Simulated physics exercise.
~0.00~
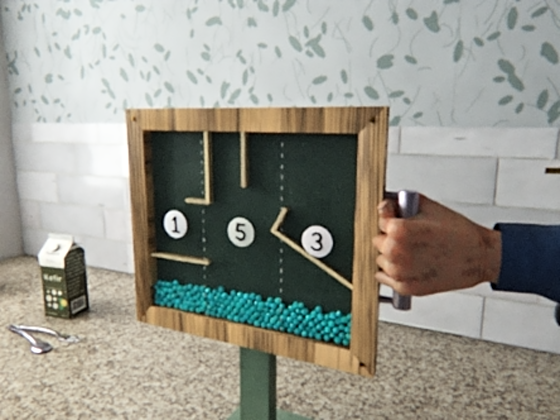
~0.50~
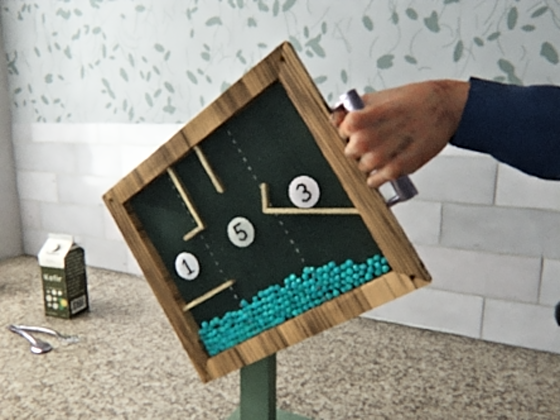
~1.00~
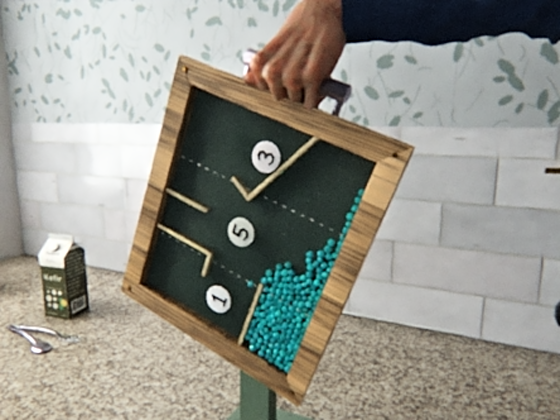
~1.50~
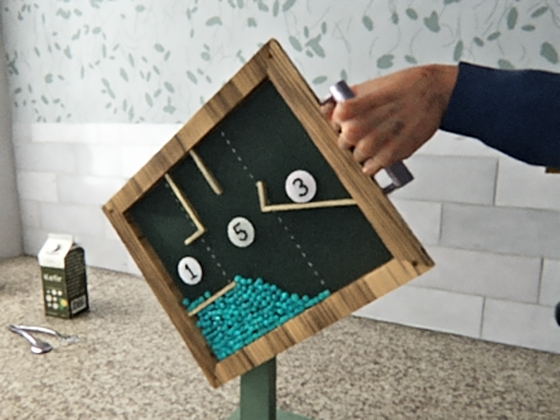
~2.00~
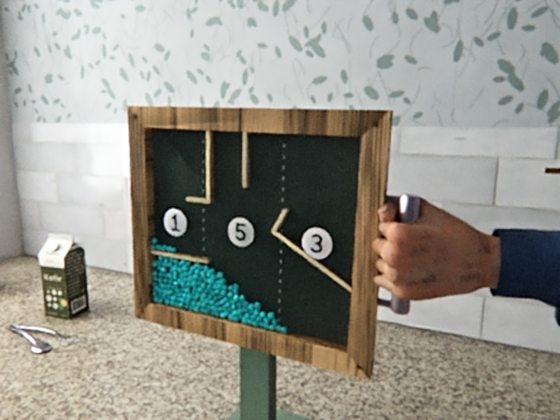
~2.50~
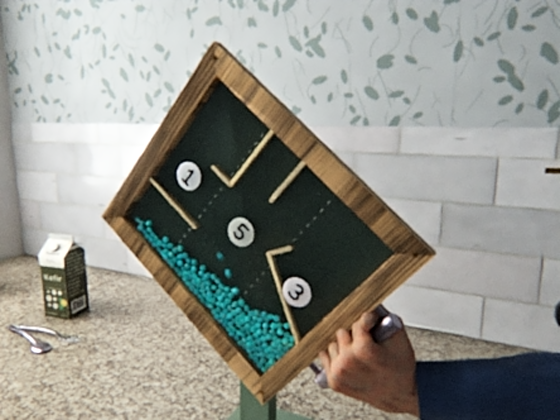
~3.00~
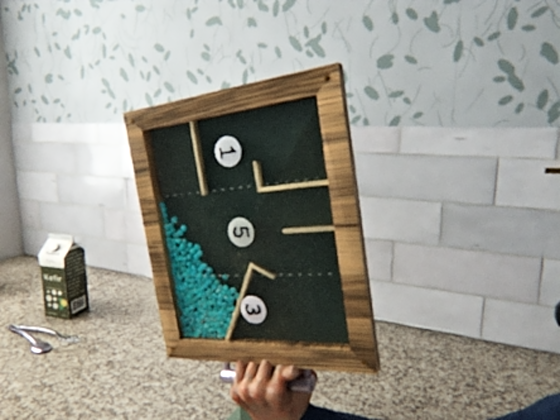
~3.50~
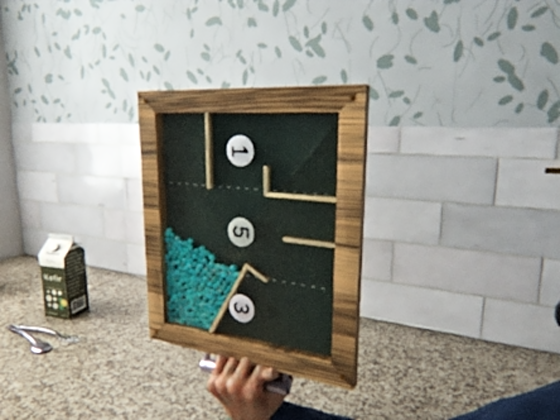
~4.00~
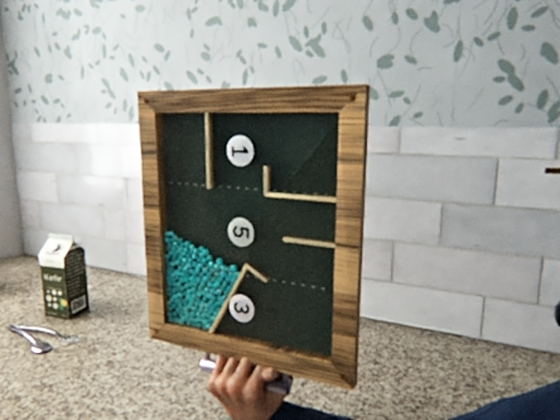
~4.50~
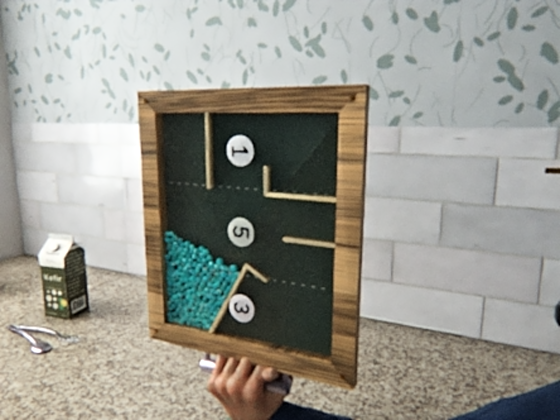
On a speckled counter, a hand turned a wood-framed box of turquoise beads anticlockwise, then swung it back well past level until it stood on its side, and the beads slid across and settled at lower left, mostly beside the three.
